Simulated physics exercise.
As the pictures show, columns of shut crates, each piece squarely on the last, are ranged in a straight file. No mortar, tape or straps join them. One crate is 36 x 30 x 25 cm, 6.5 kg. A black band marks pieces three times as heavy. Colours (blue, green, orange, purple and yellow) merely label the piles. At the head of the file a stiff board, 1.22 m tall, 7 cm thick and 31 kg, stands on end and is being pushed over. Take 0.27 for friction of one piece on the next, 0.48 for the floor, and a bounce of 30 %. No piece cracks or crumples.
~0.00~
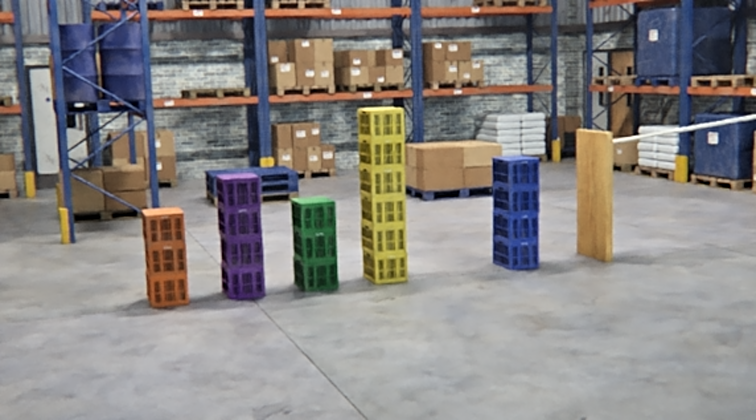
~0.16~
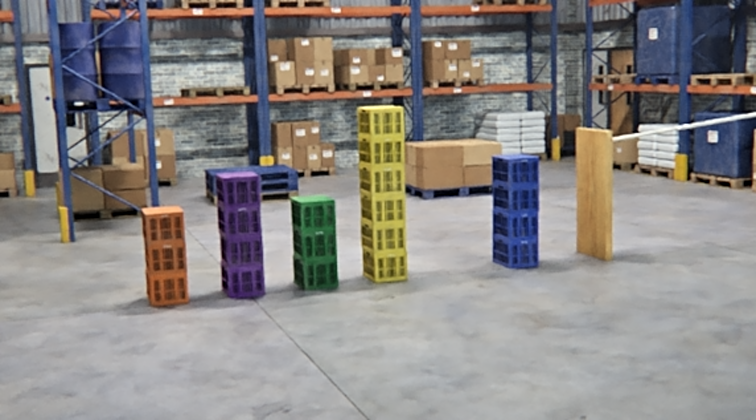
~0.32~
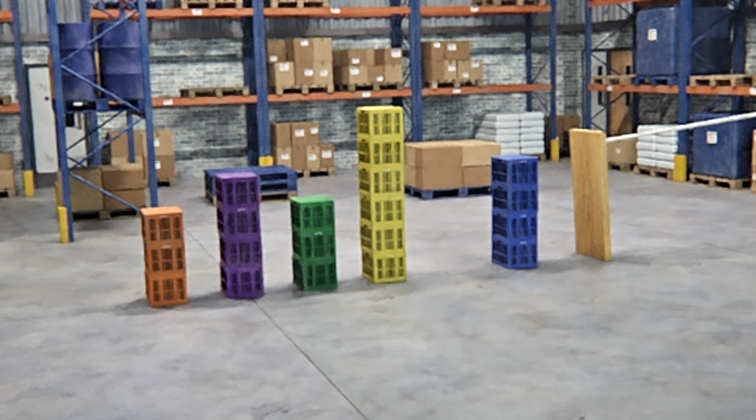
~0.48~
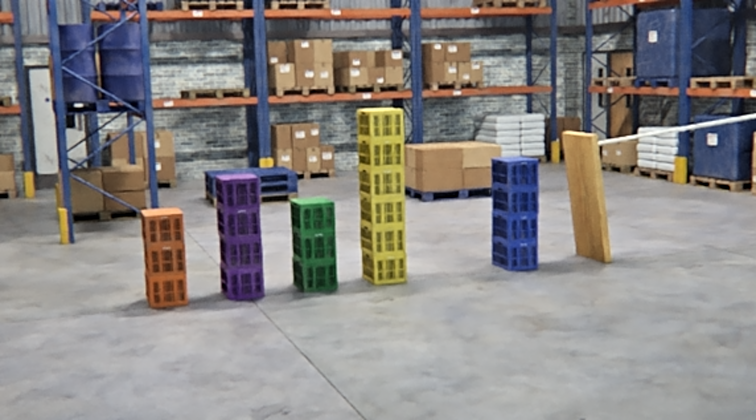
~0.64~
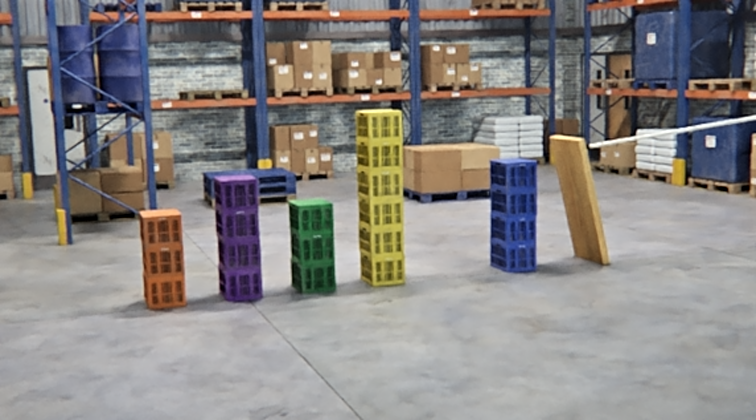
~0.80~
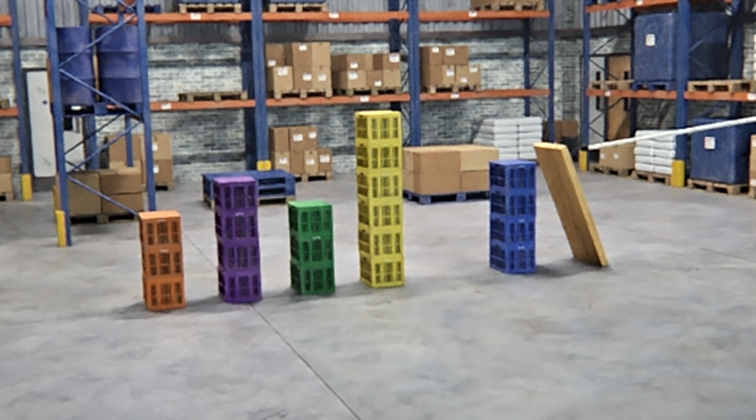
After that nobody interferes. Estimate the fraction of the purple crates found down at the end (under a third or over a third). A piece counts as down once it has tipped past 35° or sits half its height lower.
Ending down: Under a third.
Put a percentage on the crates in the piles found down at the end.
Roughly 15 per cent of them.
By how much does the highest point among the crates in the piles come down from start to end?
Some 0 cm lower.
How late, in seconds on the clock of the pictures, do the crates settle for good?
Near 2.5 s.
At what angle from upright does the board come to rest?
Some 70° from upright.
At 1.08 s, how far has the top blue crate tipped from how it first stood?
Some 5°.
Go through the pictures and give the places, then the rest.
In the first picture (each place is the centre of the face we see best), pole end 8 cm short, board 0° from upright; top purple crate (242, 193); top blue crate (525, 173); the others all in place.
In the second picture, pole end 16 mm short, board 0° from upright; top purple crate (242, 192).
In the third picture, pole end 48 mm in, board 3° from upright; top purple crate (241, 192); the others all in place.
In the fourth picture, pole end 11 cm in, board 7° from upright; top purple crate (242, 194); the others all in place.
In the fifth picture, pole end (588, 147) 13 cm in, stopped, board 13° from upright; top purple crate (240, 195); the others all in place.
In the sixth picture, pole end (587, 149) 13 cm in, stopped, board 22° from upright; top purple crate (239, 197); top blue crate (521, 177); the others all in place.
By 1.08 s, board 40° from upright; none of the 4 purple crates down (0 of 20 in all colours); top purple crate unmoved; top blue crate moved 19 cm.
By 1.40 s, board 51° from upright; none of the 4 purple crates down (1 of 20 in all colours); top purple crate unmoved; top blue crate on its side.
By 1.62 s, board 59° from upright; none of the 4 purple crates down (2 of 20 in all colours); top purple crate unmoved; top blue crate upside down.
By 1.94 s, board 70° from upright; none of the 4 purple crates down (3 of 20 in all colours); top purple crate unmoved; top blue crate upside down.
When it is over (2.5 s), board 69° from upright; none of the 4 purple crates down (3 of 20 in all colours); top purple crate unmoved; top blue crate upside down. That is 0 per cent. In pixels of the last frame, middles, top purple crate near (235, 194), top blue crate near (399, 259).
